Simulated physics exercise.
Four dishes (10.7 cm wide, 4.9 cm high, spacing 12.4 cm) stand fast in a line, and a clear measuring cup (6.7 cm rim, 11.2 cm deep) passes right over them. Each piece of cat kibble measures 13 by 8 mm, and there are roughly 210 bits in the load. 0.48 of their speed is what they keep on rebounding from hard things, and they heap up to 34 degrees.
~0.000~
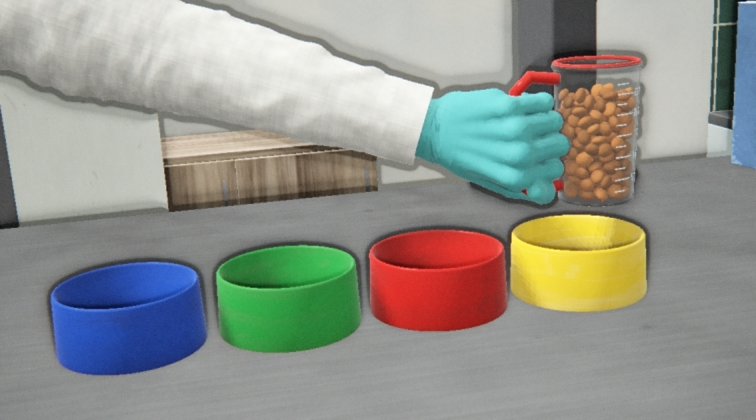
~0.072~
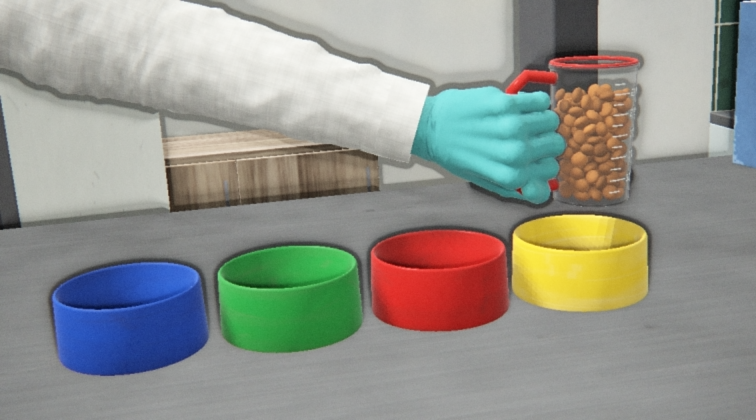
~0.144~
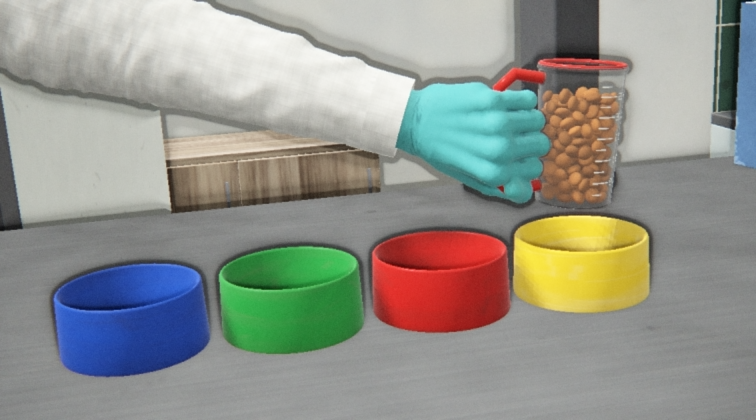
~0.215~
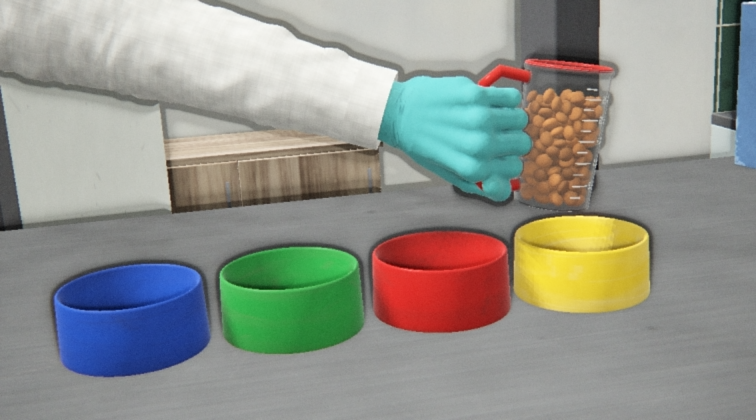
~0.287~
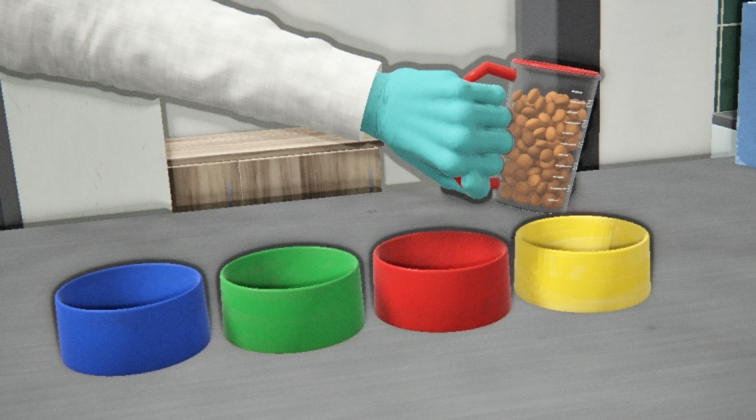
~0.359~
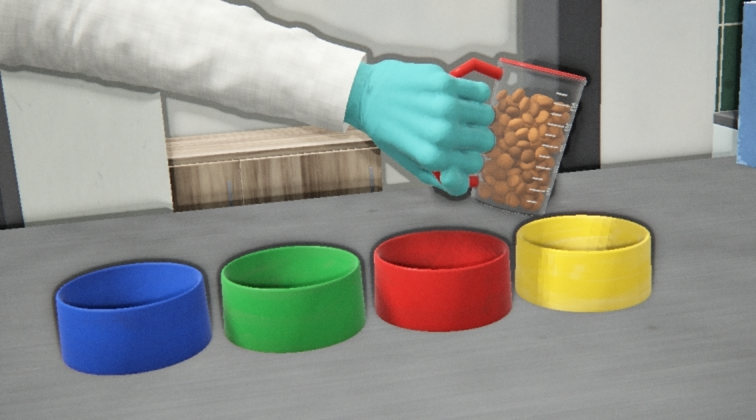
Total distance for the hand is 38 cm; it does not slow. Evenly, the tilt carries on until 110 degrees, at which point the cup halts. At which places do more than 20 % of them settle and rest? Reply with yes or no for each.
Red dish: No, blue dish: No, green dish: Yes, yellow dish: No, counter: Yes.
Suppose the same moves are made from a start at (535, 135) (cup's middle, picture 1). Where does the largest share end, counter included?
Result - top receiver is blue.
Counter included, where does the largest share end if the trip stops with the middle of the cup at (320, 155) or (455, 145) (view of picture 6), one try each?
The winner: Red, then yellow.
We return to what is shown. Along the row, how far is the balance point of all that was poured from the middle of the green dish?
I'd put it near 3 cm to the left of the dish's middle.
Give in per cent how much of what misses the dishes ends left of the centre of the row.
Share: About 100 in a hundred.
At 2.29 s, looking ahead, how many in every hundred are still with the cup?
I'd say close to 70 per cent.
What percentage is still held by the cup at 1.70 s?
My estimate is about 100 per cent.
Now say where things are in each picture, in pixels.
In the first picture, cup at (596, 130), tilt 0 degrees, lip at (635, 59), moved 0.0 cm; middle of the pieces at (605, 145); yellow dish at (578, 233); red dish at (437, 250); green dish at (286, 267); blue dish at (126, 286).
In the second picture, cup at (592, 131), tilt 1 degrees, lip at (632, 60), moved 0.5 cm; middle of the pieces at (601, 145).
In the third picture, cup at (578, 133), tilt 5 degrees, lip at (621, 65), moved 1.9 cm; middle of the pieces at (586, 148).
In the fourth picture, cup at (560, 135), tilt 8 degrees, lip at (608, 69), moved 3.4 cm; middle of the pieces at (567, 151).
In the fifth picture, cup at (542, 137), tilt 12 degrees, lip at (594, 74), moved 5.0 cm; middle of the pieces at (549, 153).
In the sixth picture, cup at (525, 138), tilt 16 degrees, lip at (580, 78), moved 6.6 cm; middle of the pieces at (530, 155); yellow dish at (582, 234); red dish at (441, 250); green dish at (291, 267); blue dish at (131, 286). The cup turns about 55 degrees a second and travels 22 cm a second.
After 1.16 s, tilt 60 degrees; cup holds 100 %.
After 1.70 s, tilt 89 degrees; cup holds 100 %.
Then, at 2.29 s, tilt 110 degrees; cup holds 70 %, green 15 %.
In the end, at 4.2 s, red 0 %, blue 5 %, green 40 %, yellow 0 %, counter 35 %, cup 25 %.
